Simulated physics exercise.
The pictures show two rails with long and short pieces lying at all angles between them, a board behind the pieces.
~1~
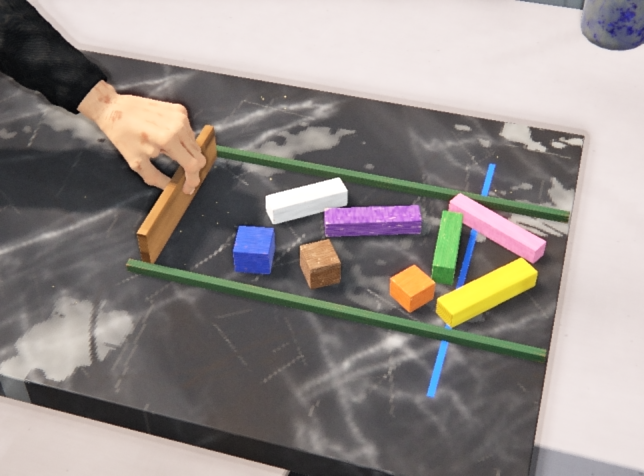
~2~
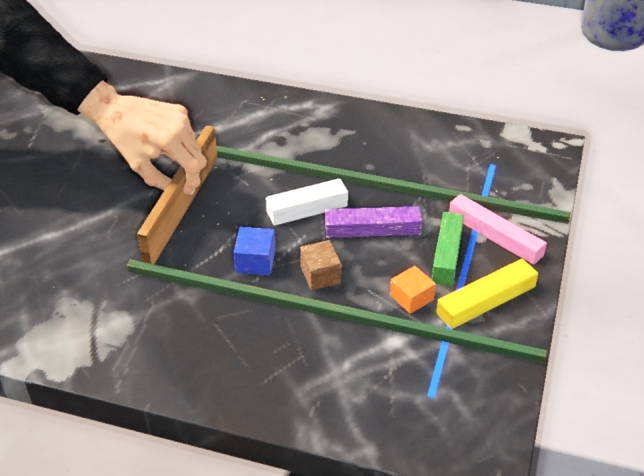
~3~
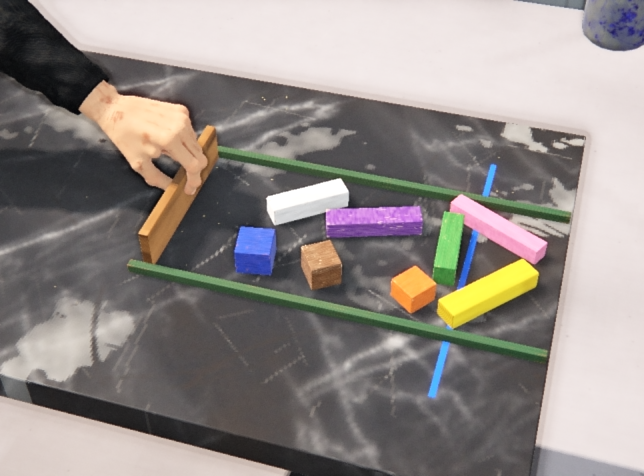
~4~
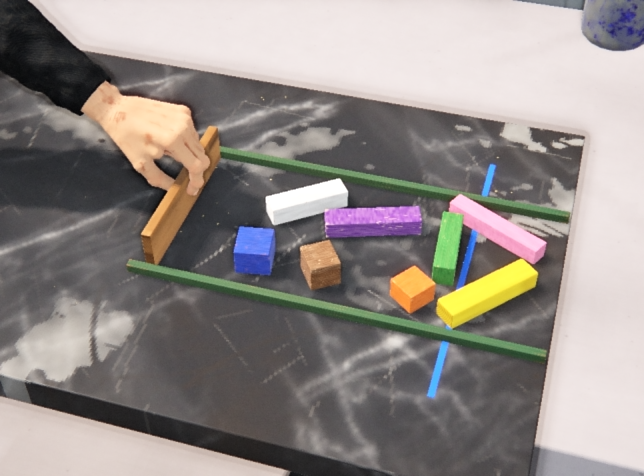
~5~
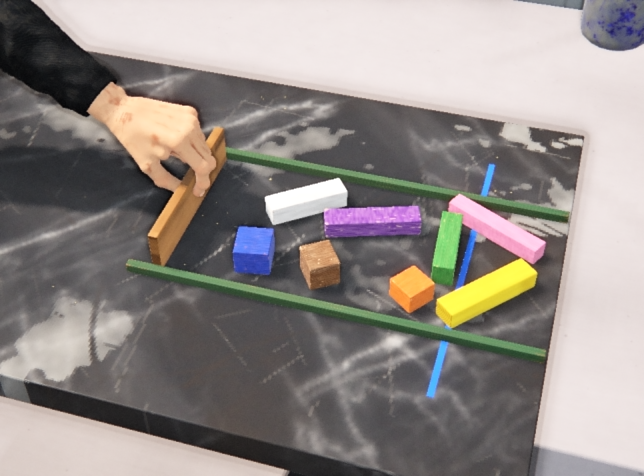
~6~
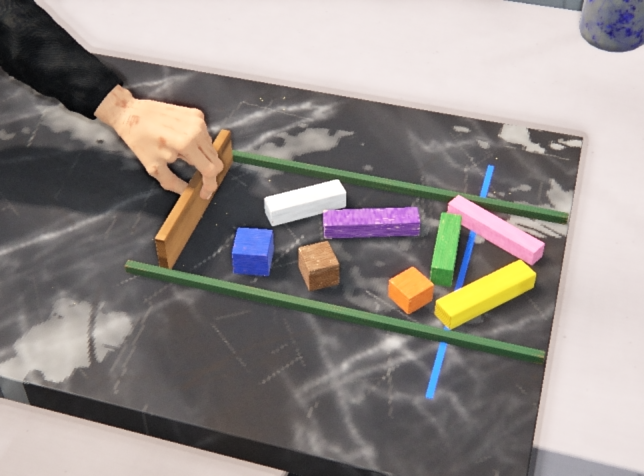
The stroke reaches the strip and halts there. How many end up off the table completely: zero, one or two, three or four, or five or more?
One or two.
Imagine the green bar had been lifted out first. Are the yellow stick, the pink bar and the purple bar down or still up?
Outcome for the yellow stick: It drops; for the pink bar: It stays; for the purple bar: It stays.
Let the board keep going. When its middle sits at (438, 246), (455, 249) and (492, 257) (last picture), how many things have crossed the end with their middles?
Per position: 0 / 1 / 3.
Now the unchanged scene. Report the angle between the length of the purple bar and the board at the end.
I'd say it's about 5° out of line.
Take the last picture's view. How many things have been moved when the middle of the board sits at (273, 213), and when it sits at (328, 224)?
Tally: 2; 4.
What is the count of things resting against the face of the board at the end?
Tally at the end: 2.
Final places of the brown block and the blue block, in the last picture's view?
The one named first is at (506, 313), the next at (472, 301).
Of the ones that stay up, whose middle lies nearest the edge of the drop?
The orange block is the one.
Soon after, none off yet; yellow stick at rest near (486, 294); pink bar at rest near (494, 229); green bar at rest near (446, 249).
After that, none off yet; yellow stick moving near (496, 299); pink bar at rest near (494, 229); green bar moving near (458, 250).
In the end, the number that fall off is one or two; gone, yellow stick.
